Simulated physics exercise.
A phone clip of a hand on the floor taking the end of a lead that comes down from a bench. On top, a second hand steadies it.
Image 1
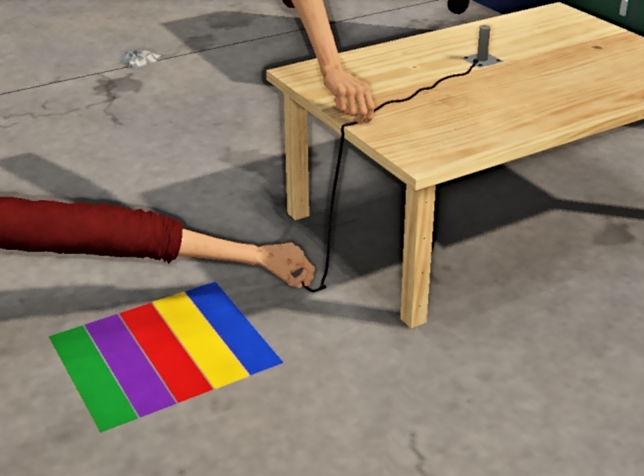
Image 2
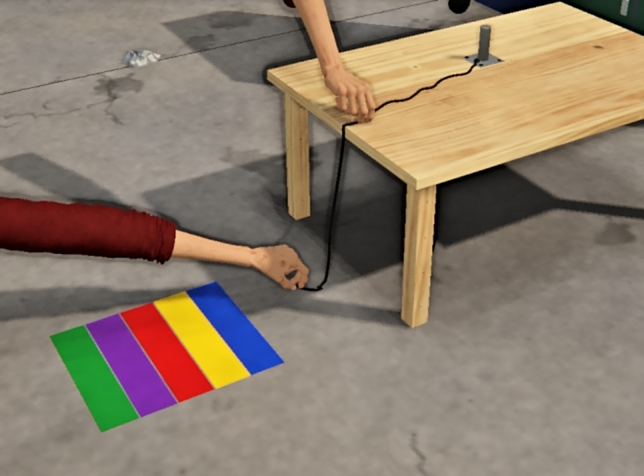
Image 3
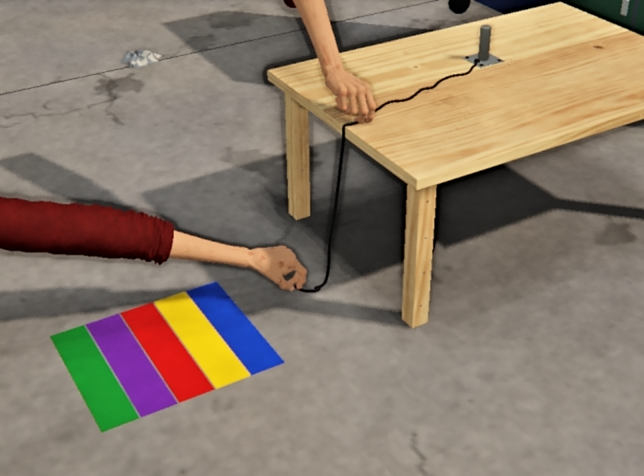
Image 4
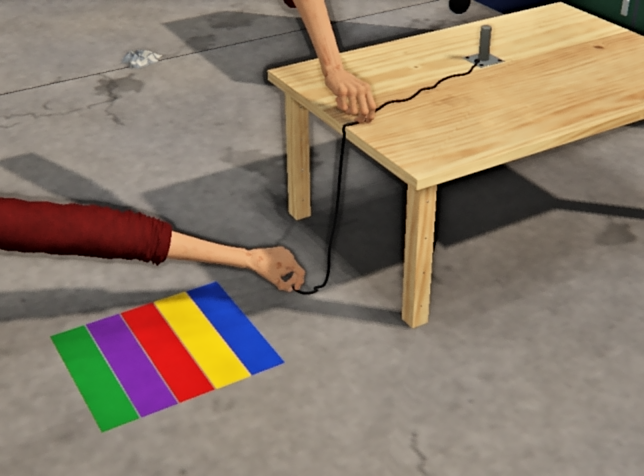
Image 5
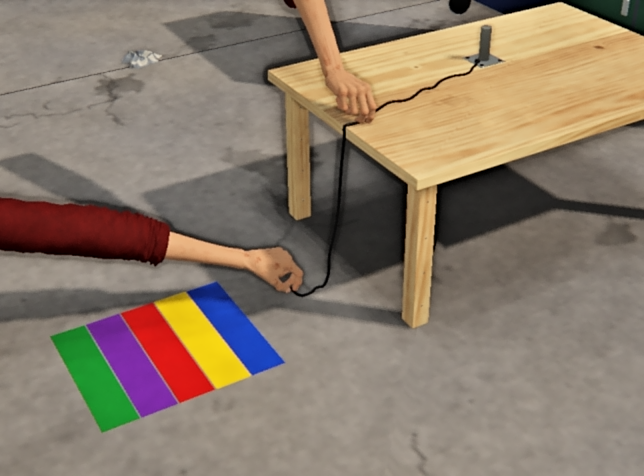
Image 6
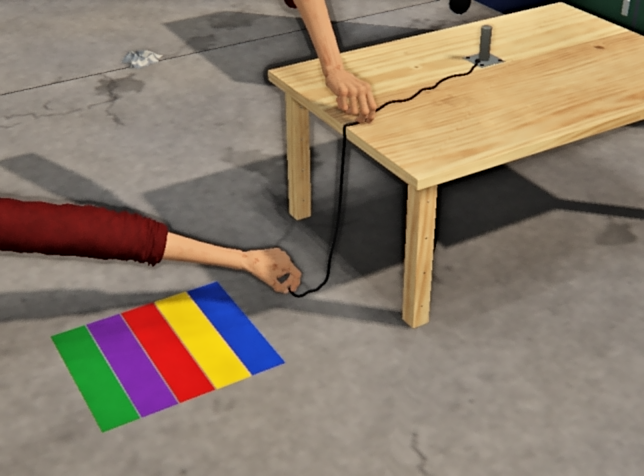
A hand near the floor holds a dark cord hanging from a table and shifts slightly left.
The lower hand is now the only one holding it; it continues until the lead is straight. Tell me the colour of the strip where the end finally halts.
It halts over yellow.
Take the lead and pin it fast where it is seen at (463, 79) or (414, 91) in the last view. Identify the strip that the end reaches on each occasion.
Colour per try: Yellow / yellow.
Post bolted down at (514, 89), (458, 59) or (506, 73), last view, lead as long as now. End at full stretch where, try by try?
One per try, in order: (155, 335), (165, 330), (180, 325).
Soon after, end near (256, 300); short of the strips.
Then, end near (215, 314); over blue.
At full stretch, end near (190, 323); over yellow. The end stops over the yellow strip.
